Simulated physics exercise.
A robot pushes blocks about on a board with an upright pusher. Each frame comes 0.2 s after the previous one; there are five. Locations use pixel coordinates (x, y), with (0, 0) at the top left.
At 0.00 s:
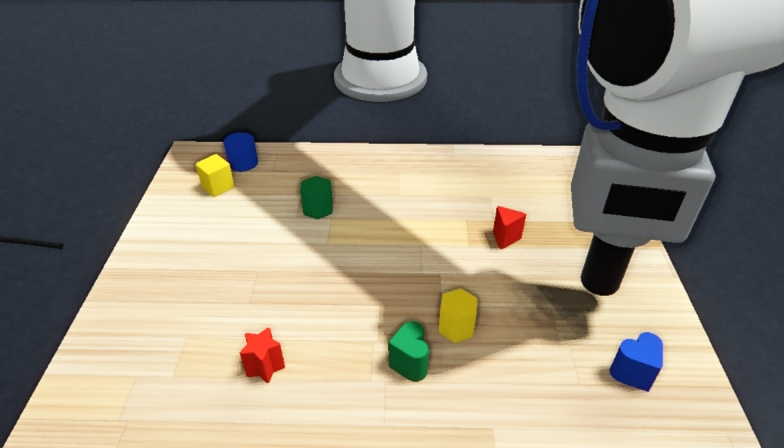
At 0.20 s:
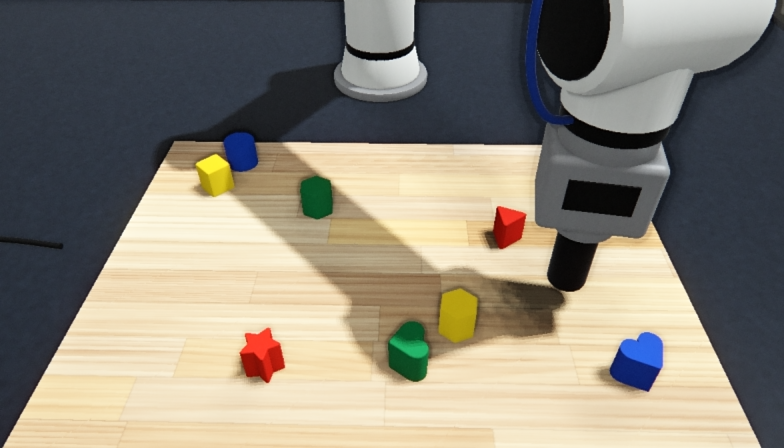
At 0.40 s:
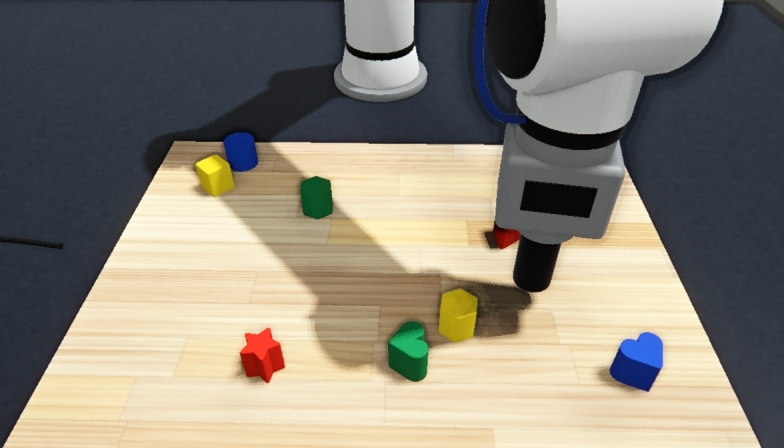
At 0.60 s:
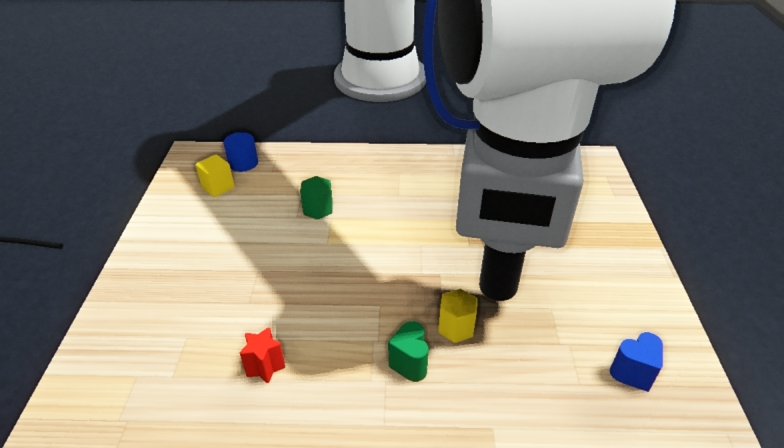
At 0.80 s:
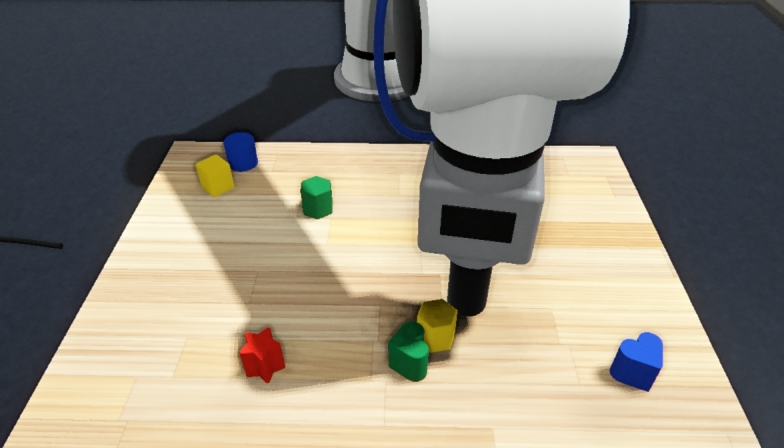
A white and grey robot arm with a black upright pusher reaches over a pale wooden board on a dark surface, seen from a fixed, raised view. A yellow six-sided block and green heart sit near the centre, a red star lower left, a blue heart lower right, and other coloured blocks farther back. The pusher glides left, passing before a red block, then nudges the yellow block leftward against the still green heart.
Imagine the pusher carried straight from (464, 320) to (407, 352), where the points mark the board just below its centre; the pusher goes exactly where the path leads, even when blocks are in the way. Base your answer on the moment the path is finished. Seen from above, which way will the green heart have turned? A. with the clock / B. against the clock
Choice B: Against the clock.
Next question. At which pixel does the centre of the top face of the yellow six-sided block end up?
It sits at (370, 338).
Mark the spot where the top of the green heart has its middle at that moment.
The middle of its top is at (370, 368).
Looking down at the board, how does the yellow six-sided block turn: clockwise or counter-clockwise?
Direction: Clockwise.
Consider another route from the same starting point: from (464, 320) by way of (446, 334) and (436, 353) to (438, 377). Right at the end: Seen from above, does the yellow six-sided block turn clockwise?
I'd say yes.
On the path given first. Halfway along, pusher (437, 320); green heart (389, 350), turned 65° anticlockwise; yellow six-sided block (402, 324), turned 25° clockwise.
At the end, pusher (407, 336); green heart (370, 368), turned 80° anticlockwise; yellow six-sided block (370, 338), turned 20° clockwise.
